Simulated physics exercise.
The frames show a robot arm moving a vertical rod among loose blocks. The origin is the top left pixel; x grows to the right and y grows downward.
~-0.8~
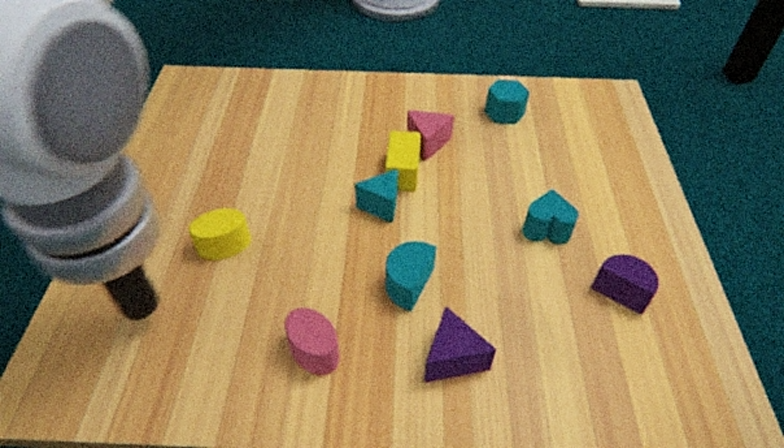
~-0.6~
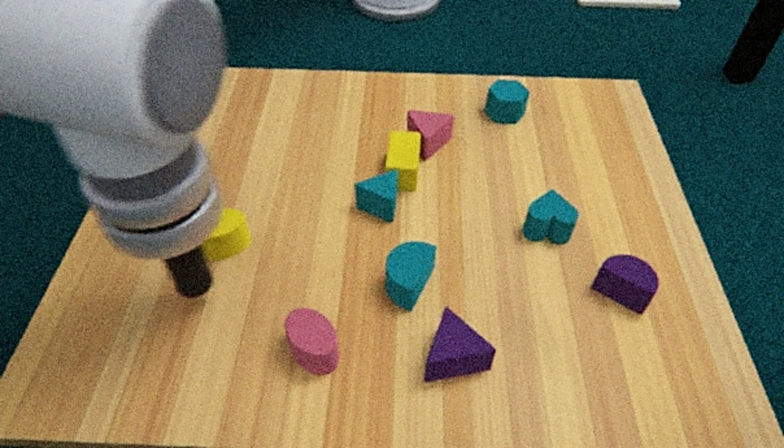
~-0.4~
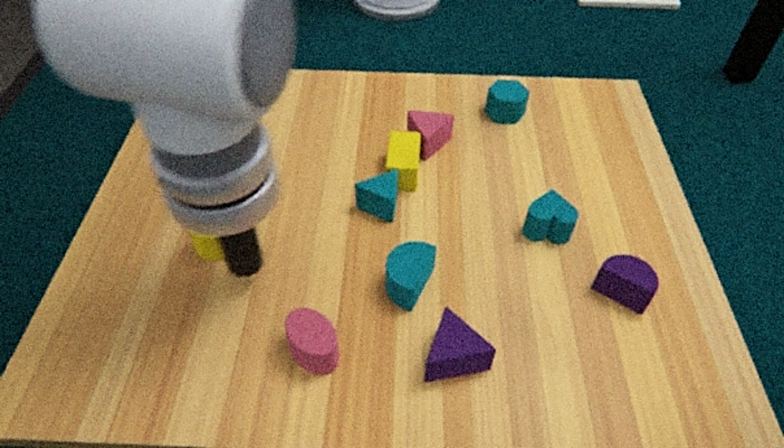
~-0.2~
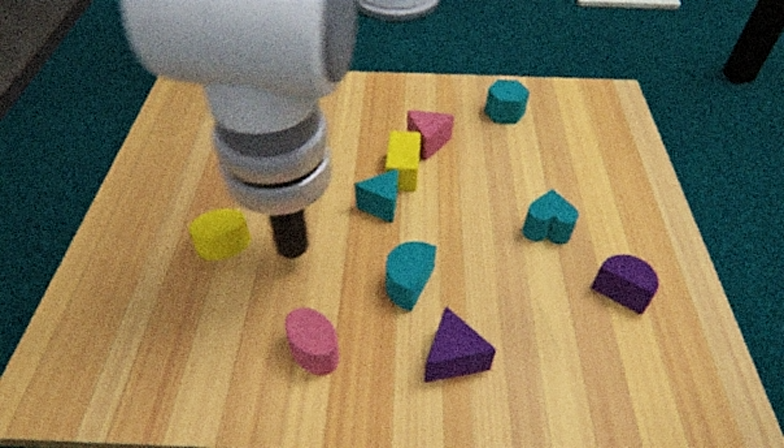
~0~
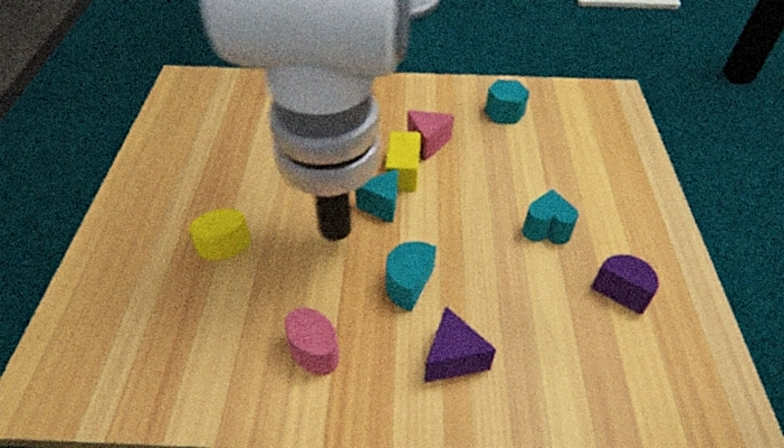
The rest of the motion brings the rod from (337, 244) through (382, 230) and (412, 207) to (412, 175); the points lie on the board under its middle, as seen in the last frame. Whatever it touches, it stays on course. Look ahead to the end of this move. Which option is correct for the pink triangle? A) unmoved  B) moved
Option A.
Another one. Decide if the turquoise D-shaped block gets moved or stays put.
Once the path is done, it remains where it sat before.
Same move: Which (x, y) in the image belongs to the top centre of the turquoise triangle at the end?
Pixel (379, 163).
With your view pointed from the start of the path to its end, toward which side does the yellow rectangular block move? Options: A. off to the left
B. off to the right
A.
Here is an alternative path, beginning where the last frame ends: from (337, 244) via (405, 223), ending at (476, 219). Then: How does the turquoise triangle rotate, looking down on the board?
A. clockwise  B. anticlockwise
The correct letter is B.
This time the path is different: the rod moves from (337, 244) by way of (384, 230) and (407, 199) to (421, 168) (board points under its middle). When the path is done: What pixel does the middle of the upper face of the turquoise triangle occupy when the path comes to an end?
Most likely (375, 163).
On the path given first. One third of the way, rod at (384, 216); nothing pushed yet.
Two thirds of the way, rod at (413, 192); turquoise triangle at (388, 170), turned 75° anticlockwise; yellow rectangular block at (399, 143), turned 15° clockwise.
At the end, rod at (413, 161); turquoise triangle at (379, 163), turned 100° anticlockwise; yellow rectangular block at (391, 129), turned 15° clockwise; turquoise D-shaped block not moved; pink triangle not moved.
